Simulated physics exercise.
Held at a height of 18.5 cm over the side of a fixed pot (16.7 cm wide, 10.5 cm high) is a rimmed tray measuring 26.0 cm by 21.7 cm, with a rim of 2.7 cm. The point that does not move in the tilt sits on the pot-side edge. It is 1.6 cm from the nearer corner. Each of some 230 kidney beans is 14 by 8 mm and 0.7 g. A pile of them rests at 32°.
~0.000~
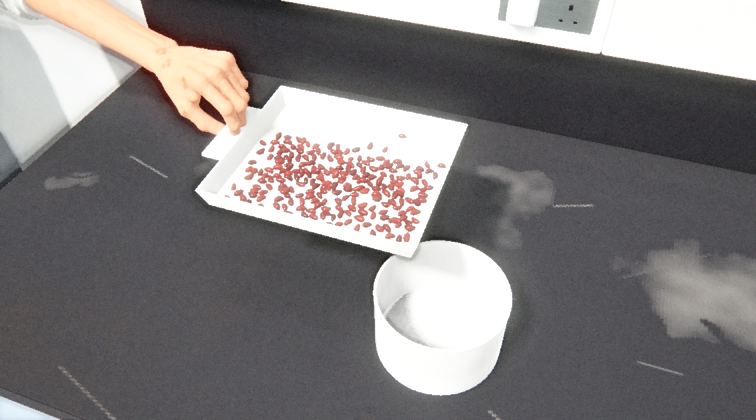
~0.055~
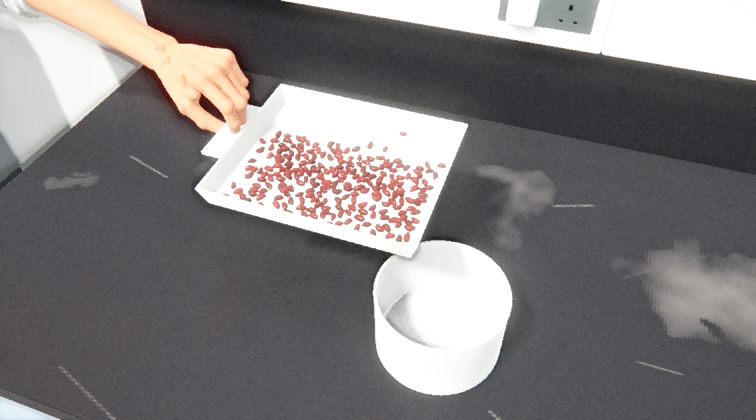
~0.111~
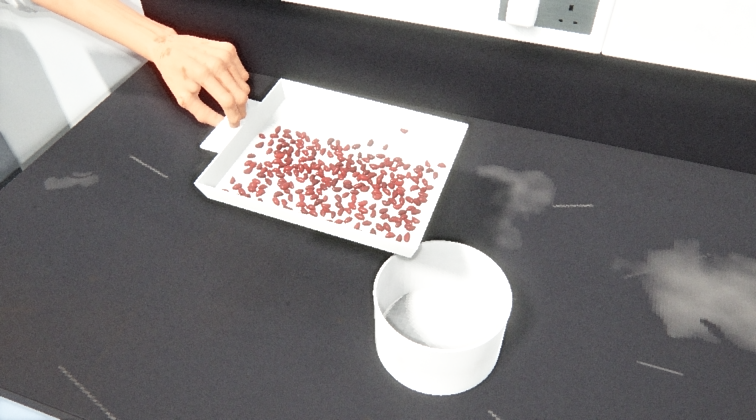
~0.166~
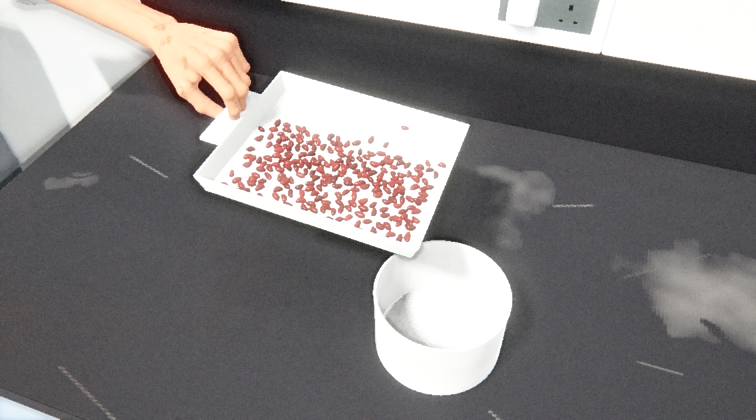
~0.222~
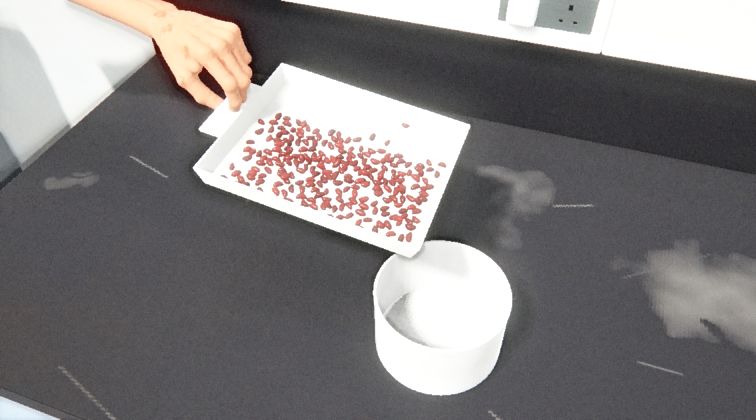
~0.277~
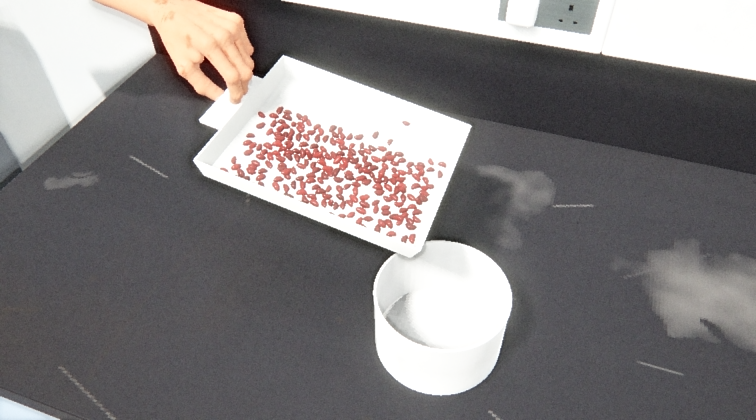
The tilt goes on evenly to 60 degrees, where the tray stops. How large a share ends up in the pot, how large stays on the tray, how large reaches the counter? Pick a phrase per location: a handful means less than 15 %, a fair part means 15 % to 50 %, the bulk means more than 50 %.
Pot: A handful, left on the tray: The bulk, counter: A handful.
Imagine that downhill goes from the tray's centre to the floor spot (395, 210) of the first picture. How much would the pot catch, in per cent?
That would be close to 25 per cent.
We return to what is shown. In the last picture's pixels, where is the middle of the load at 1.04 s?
Near pixel (417, 185).
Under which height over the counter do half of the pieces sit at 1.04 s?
About 22 cm.
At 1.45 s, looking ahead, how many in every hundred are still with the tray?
It's roughly 95 percent.
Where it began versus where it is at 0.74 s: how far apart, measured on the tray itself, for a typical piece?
Around 4 centimetres.
Then, at 0.74 s, tilt 35 degrees; the tray holds 100 %, the pot 0 %.
After 1.04 s, tilt 50 degrees; the tray holds 100 %, the pot 0 %.
After 1.45 s, tilt 60 degrees; the tray holds 95 %, the pot 5 %.
By 2.6 s all is still; pot 5 %, tray 95 %, counter 0 %.
